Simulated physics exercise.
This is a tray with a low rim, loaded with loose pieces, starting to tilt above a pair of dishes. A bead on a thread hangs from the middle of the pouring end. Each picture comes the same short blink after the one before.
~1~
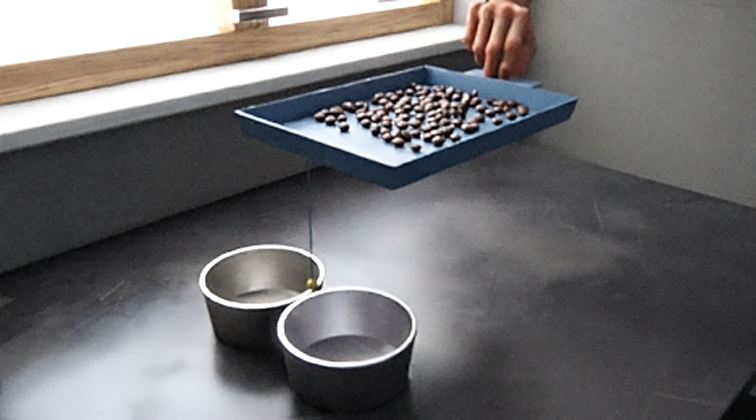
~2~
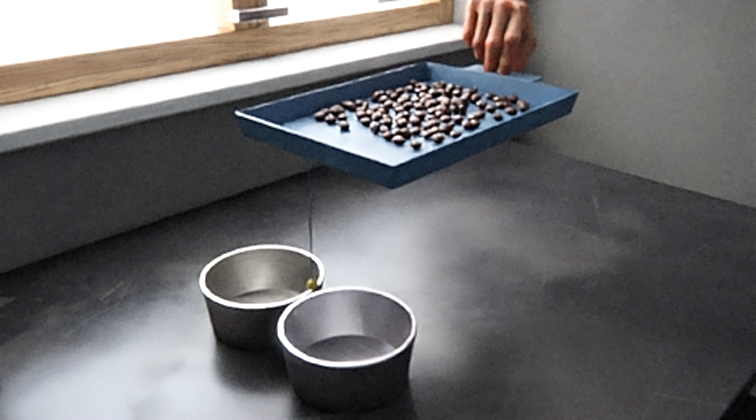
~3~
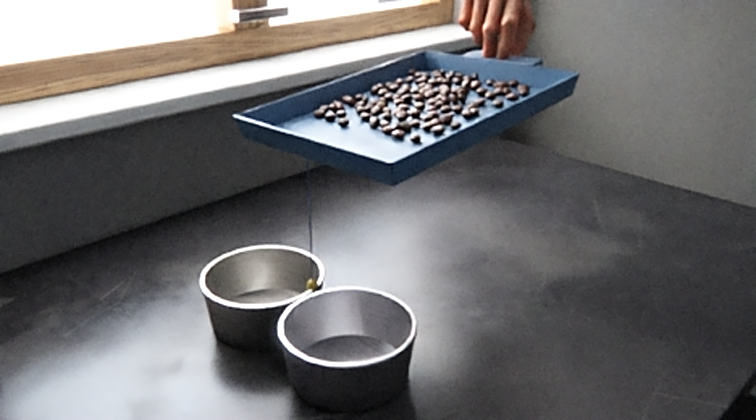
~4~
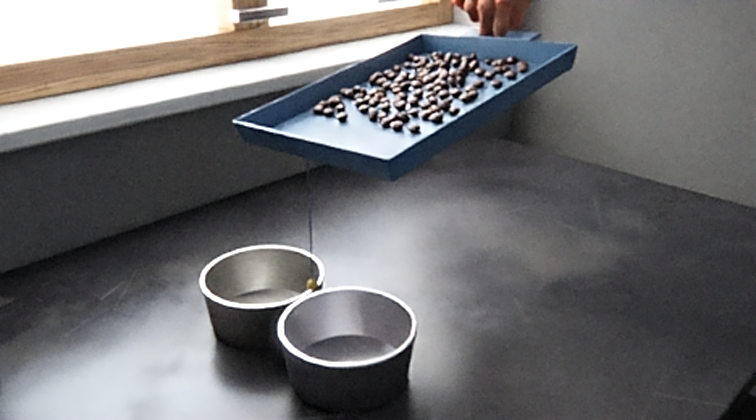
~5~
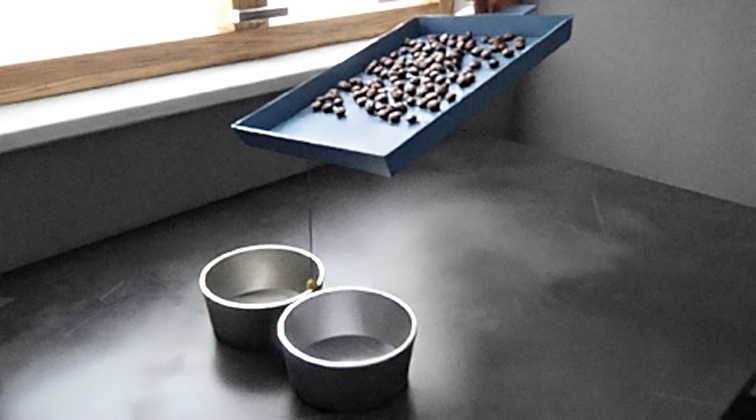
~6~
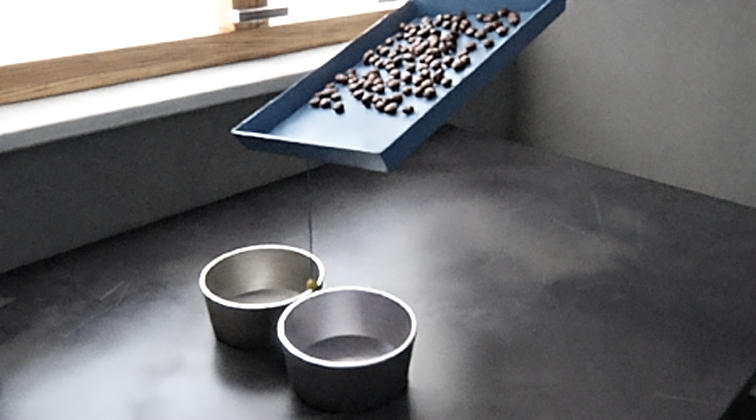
The footage shows a hand holding a blue tray of small dark brown pieces above two round metal dishes and a hanging bead; the tray's handle end rises, gradually steepening its tilt, while the dishes stay still.
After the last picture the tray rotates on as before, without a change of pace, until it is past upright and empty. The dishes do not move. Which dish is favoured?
More goes to the left dish.
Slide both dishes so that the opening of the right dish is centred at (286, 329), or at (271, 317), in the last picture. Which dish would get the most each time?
At the first place the left-hand dish, at the second the left-hand dish.
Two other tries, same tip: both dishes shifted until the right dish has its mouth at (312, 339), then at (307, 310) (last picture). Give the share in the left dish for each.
In turn 90 and 70 in a hundred.
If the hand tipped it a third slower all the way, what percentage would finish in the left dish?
Near 90 %.
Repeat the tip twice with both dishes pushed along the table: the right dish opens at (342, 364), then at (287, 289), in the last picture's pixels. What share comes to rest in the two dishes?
In turn 40 and 60 in a hundred.
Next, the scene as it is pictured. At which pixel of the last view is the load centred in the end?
Near (245, 313).
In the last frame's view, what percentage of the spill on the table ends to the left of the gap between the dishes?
Roughly 100 in a hundred.
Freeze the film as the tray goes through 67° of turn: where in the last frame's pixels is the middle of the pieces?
Roughly at (275, 124).
Just after the last frame, tray tipped steeply; every one on the tray.
A moment on, tray tipped past a quarter turn; roughly a quarter on the tray; roughly a third in the left dish; roughly a quarter outside both; about a tenth in the air.
Further on, tray tipped past a quarter turn; the larger part in the left dish; roughly a quarter outside both.
When it is over, tray tipped past a quarter turn; not one in the right dish; the larger part in the left dish; roughly a quarter outside both.
